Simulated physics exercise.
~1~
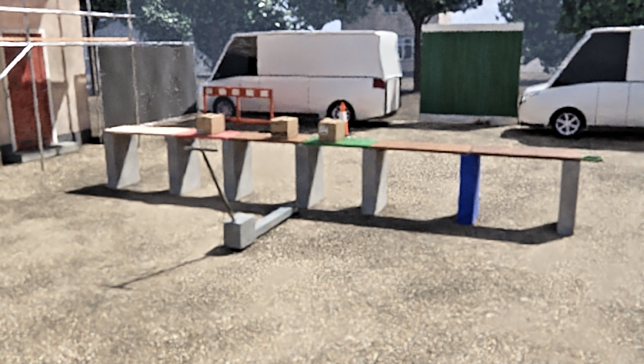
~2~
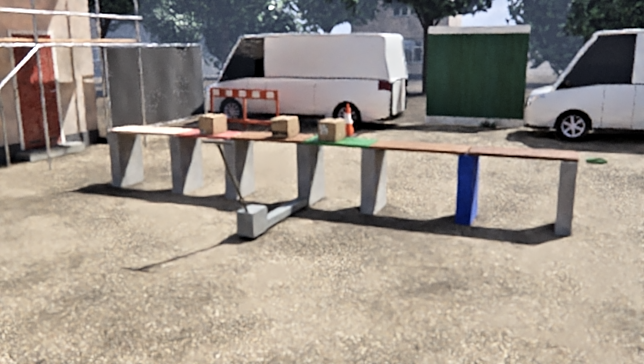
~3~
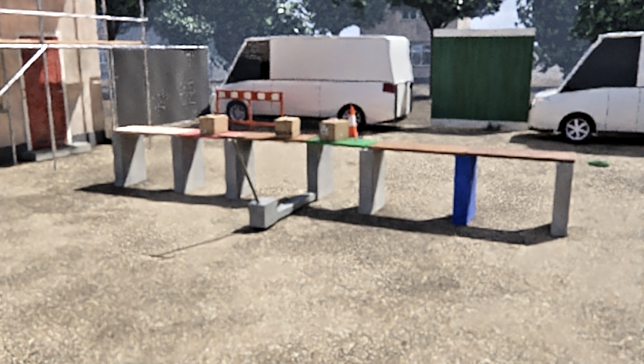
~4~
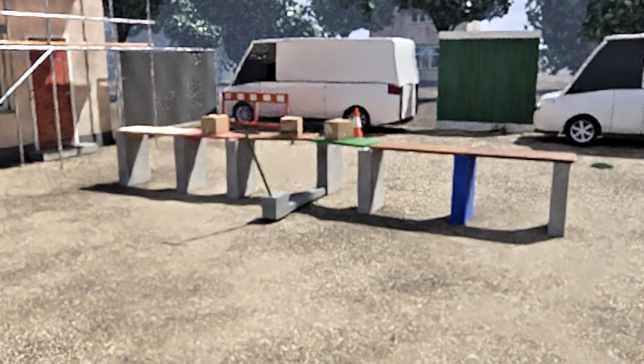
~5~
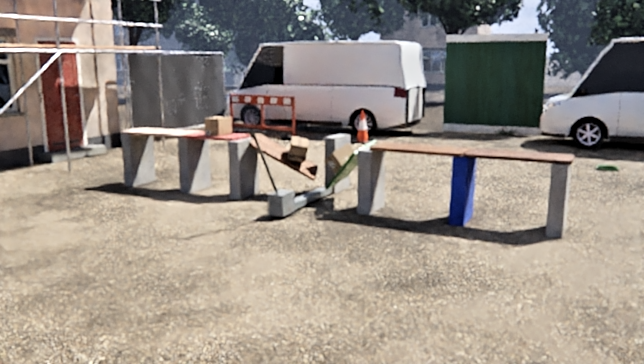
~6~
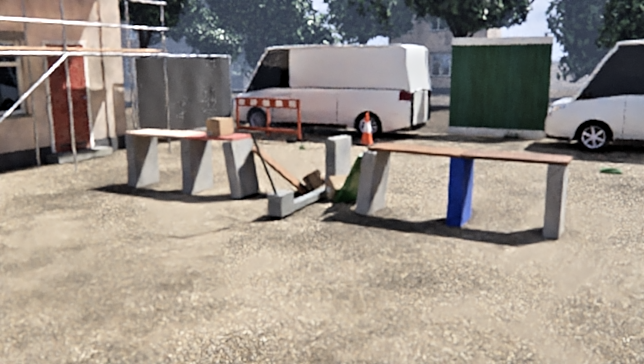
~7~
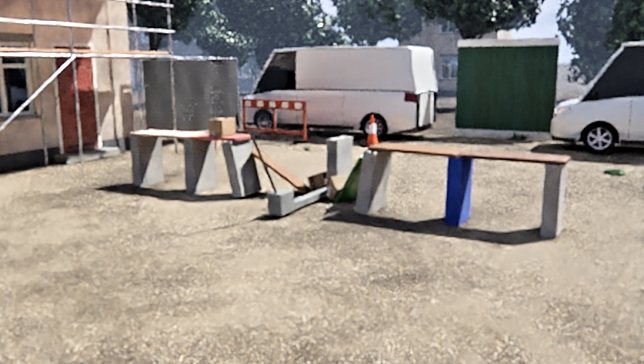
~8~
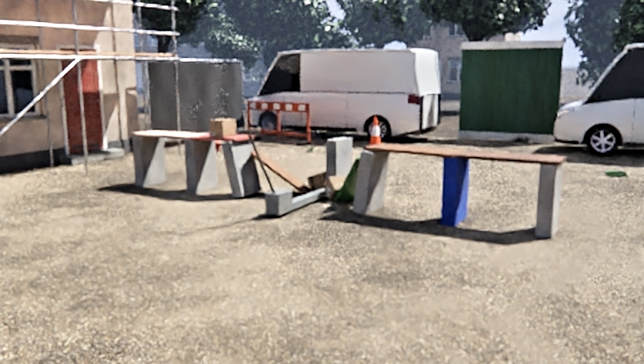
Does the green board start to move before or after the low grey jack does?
The green board starts to move after the jack. The jack is already sliding in beneath the row while the green board still lies in place.
